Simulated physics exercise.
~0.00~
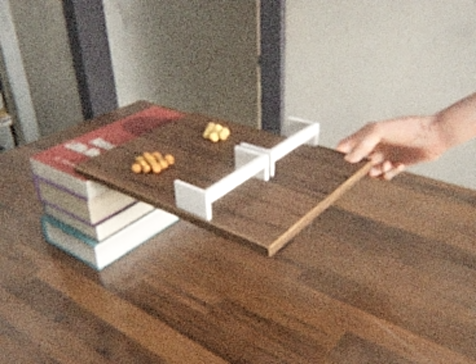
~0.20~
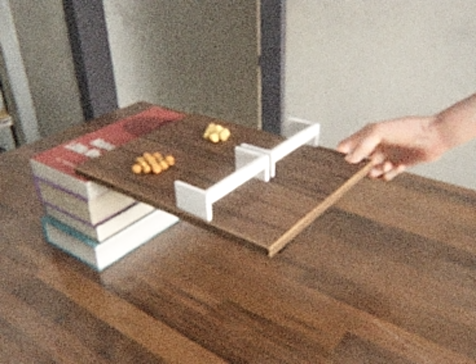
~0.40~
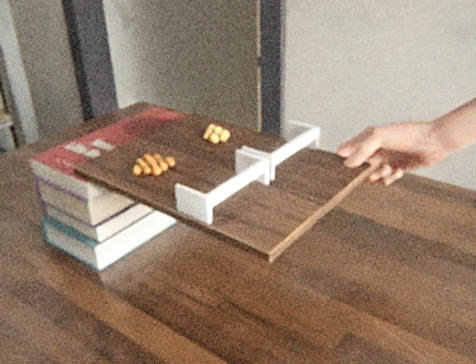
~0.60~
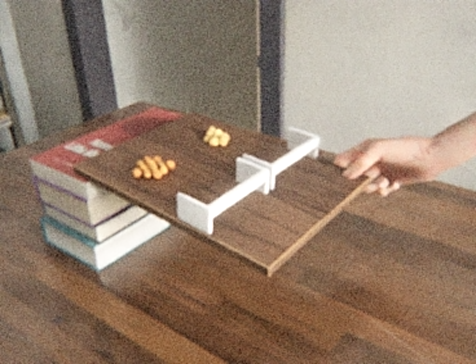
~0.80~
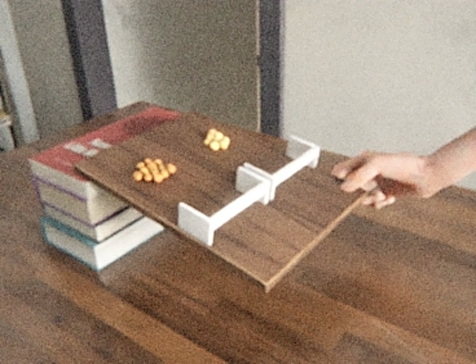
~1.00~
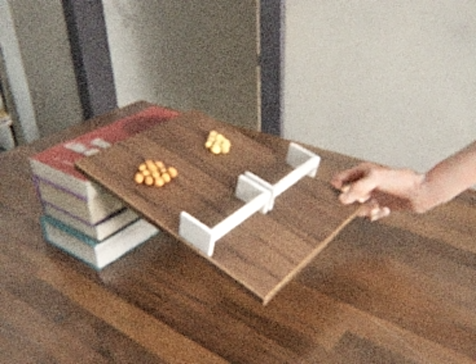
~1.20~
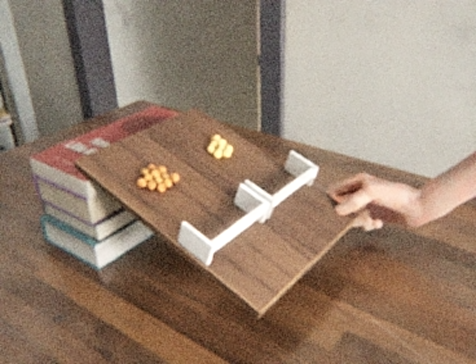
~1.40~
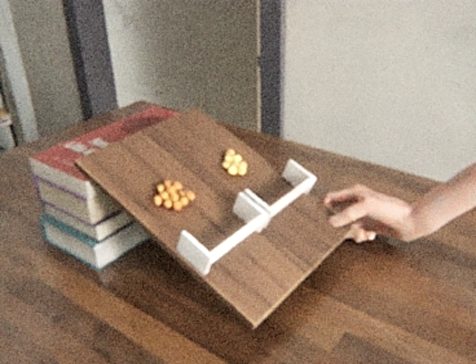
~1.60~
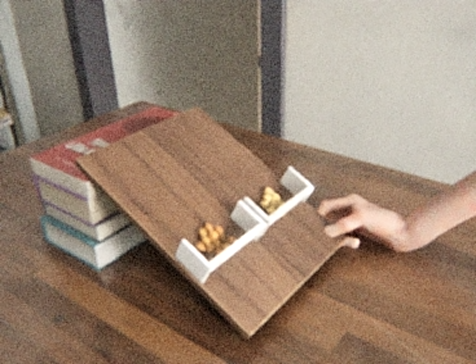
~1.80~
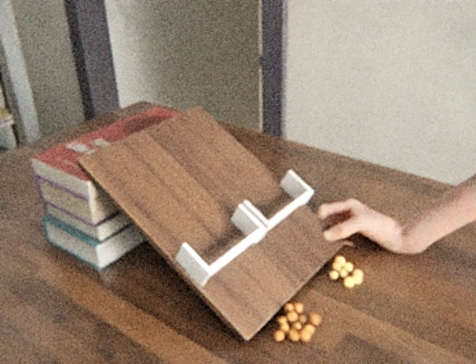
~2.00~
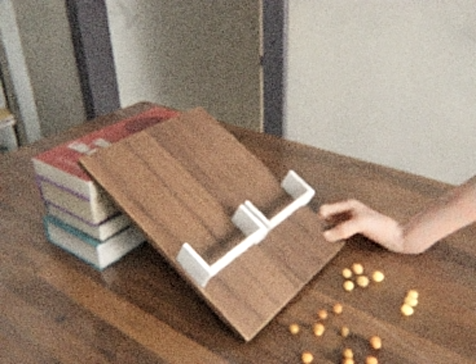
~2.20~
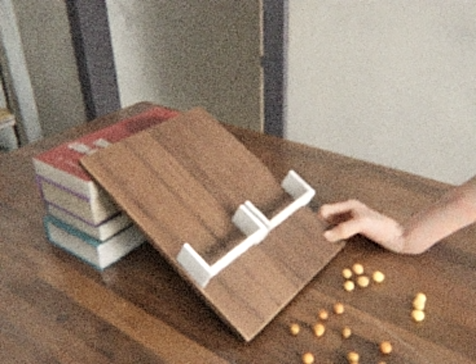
On a dark wooden table beside a pale wall, seen from slightly above by a gently swaying camera, a brown board rests at its left end on a stack of books with a red cover on top. A hand holds the right end, and two clusters of small balls, orange nearer and yellow farther, sit above white gates. The hand lowers its end, and the board steepens while the clusters stay put. Then both slide down to the gates and pass through. They spill onto the table and scatter, coming to rest at the lower right beside the tilted board.
